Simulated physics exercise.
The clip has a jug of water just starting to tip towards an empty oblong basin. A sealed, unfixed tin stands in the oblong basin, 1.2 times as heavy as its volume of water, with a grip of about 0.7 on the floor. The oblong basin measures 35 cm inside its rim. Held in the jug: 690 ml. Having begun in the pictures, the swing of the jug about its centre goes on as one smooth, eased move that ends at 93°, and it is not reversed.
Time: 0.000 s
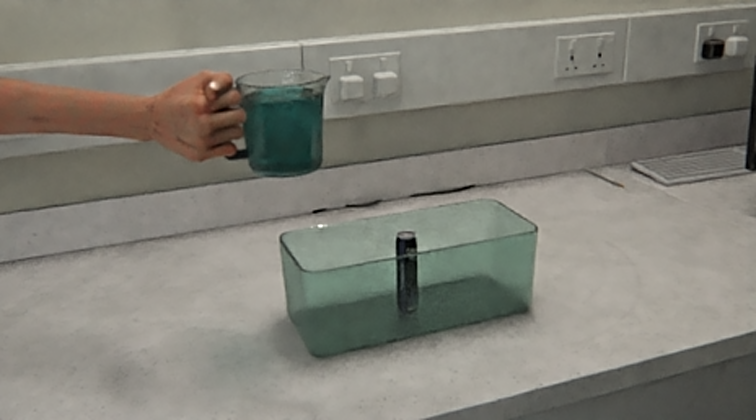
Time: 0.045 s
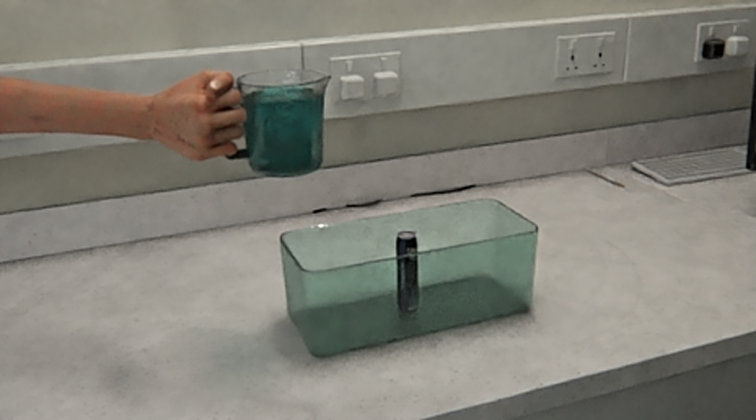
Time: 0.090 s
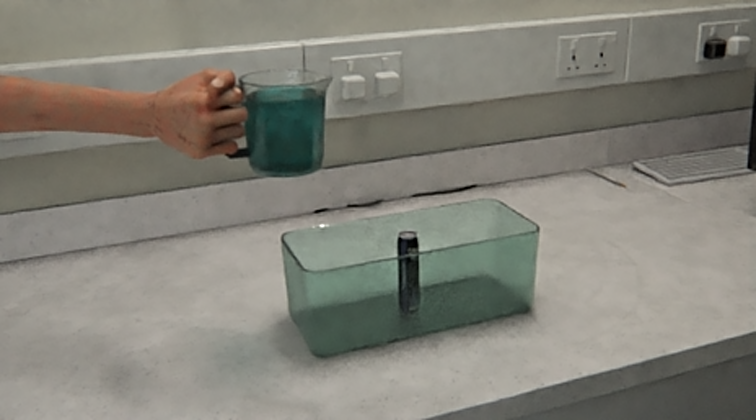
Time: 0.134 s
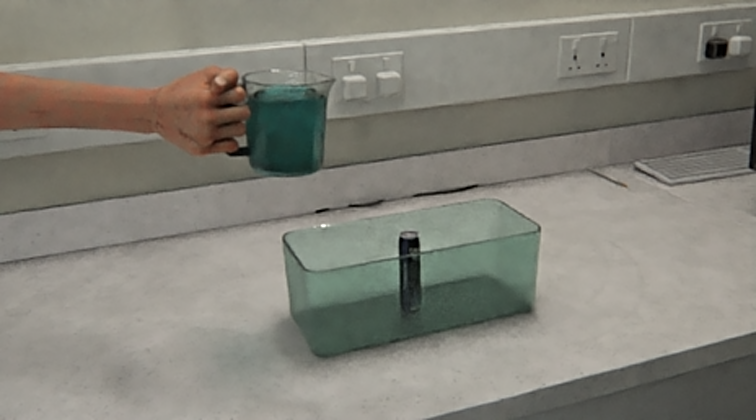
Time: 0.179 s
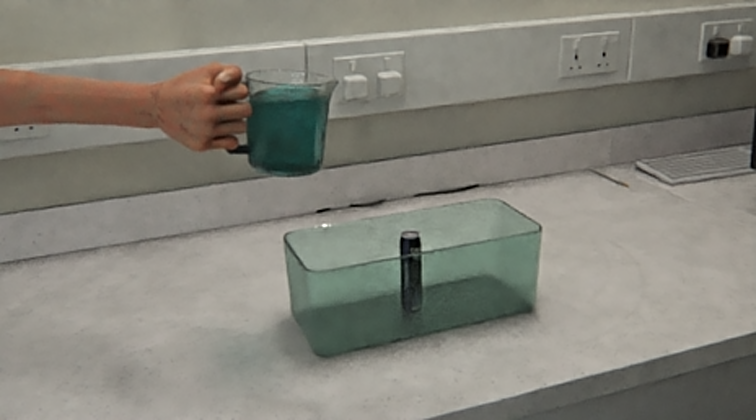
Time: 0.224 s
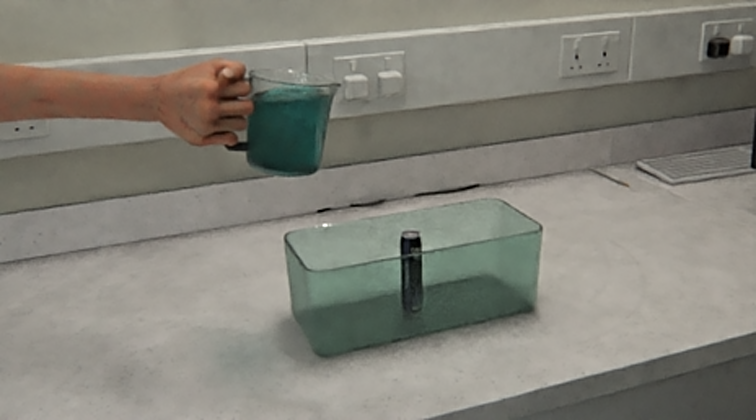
On a pale worktop below wall sockets, a hand from the left holds a clear jug of blue-green water above an oblong greenish basin with a dark upright tin; the jug stays nearly still, then tilts slightly to the right.
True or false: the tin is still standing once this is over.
False.
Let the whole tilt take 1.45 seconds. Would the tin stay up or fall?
Then the tin tumbles.
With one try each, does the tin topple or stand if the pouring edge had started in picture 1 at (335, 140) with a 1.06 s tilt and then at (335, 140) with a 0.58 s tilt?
Try 1: Still standing; try 2: Still standing.
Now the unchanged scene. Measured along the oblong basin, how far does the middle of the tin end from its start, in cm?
Roughly 9.0 cm.
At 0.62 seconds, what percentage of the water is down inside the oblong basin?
Estimate - around 1 in a hundred parts.
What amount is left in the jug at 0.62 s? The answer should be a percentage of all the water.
At that time about 86 in a hundred parts are still held.
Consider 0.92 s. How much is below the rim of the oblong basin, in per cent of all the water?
I reckon close to 34 per cent.
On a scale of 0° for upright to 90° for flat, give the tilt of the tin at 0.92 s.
I'd say it is close to 0 degrees off upright.
After 0.62 s the tilt is 59° and 86 per cent is still to pour; the tin stands where it began.
After 0.92 s the tilt is 89° and 39 per cent is still to pour; the tin stands where it began.
After 1.23 s the tilt is 93° and 9 per cent is still to pour; the tin lies on its side.
After 1.56 s the tilt is 93° and 2 per cent is still to pour; the tin lies on its side.
In the end the tin lies on its side.
